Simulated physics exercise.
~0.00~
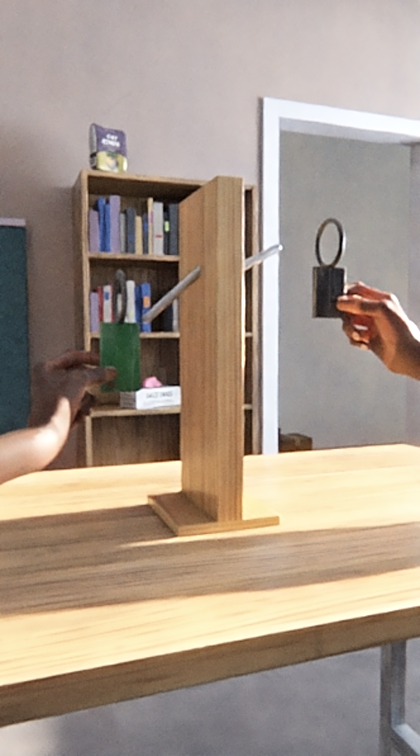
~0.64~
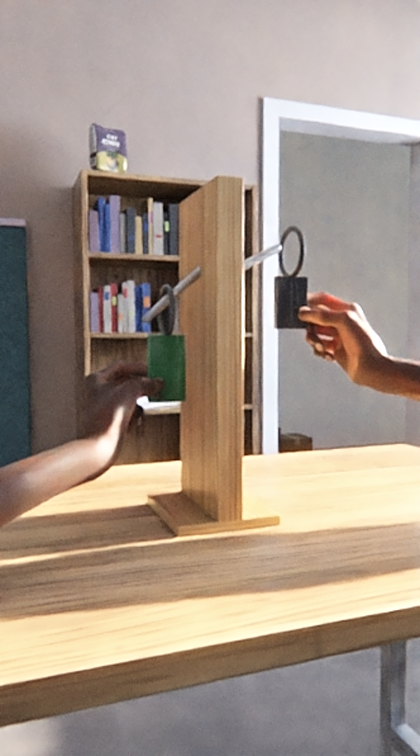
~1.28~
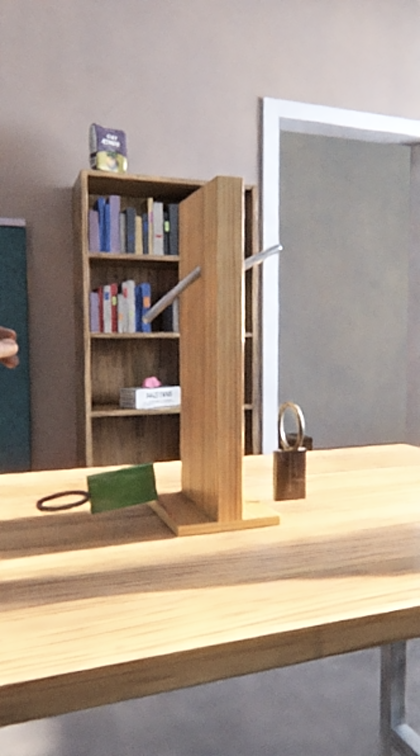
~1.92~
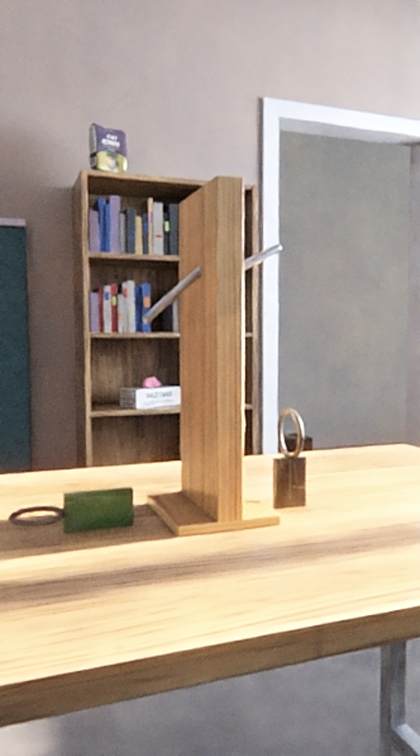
The clip opens on a wooden stand with a slanted metal peg on each side, set on a table before a bookshelf and a doorway. A hand on the left holds a green tag by its body, and a hand on the right holds a black tag, each with a ring on top. Both hands move inward, bringing the rings up to the pegs. The hands then let go and draw back, and both tags drop from the pegs. At the end, the green tag lies on its side at left, while the dark one sits upright at right, leaving both pegs empty.
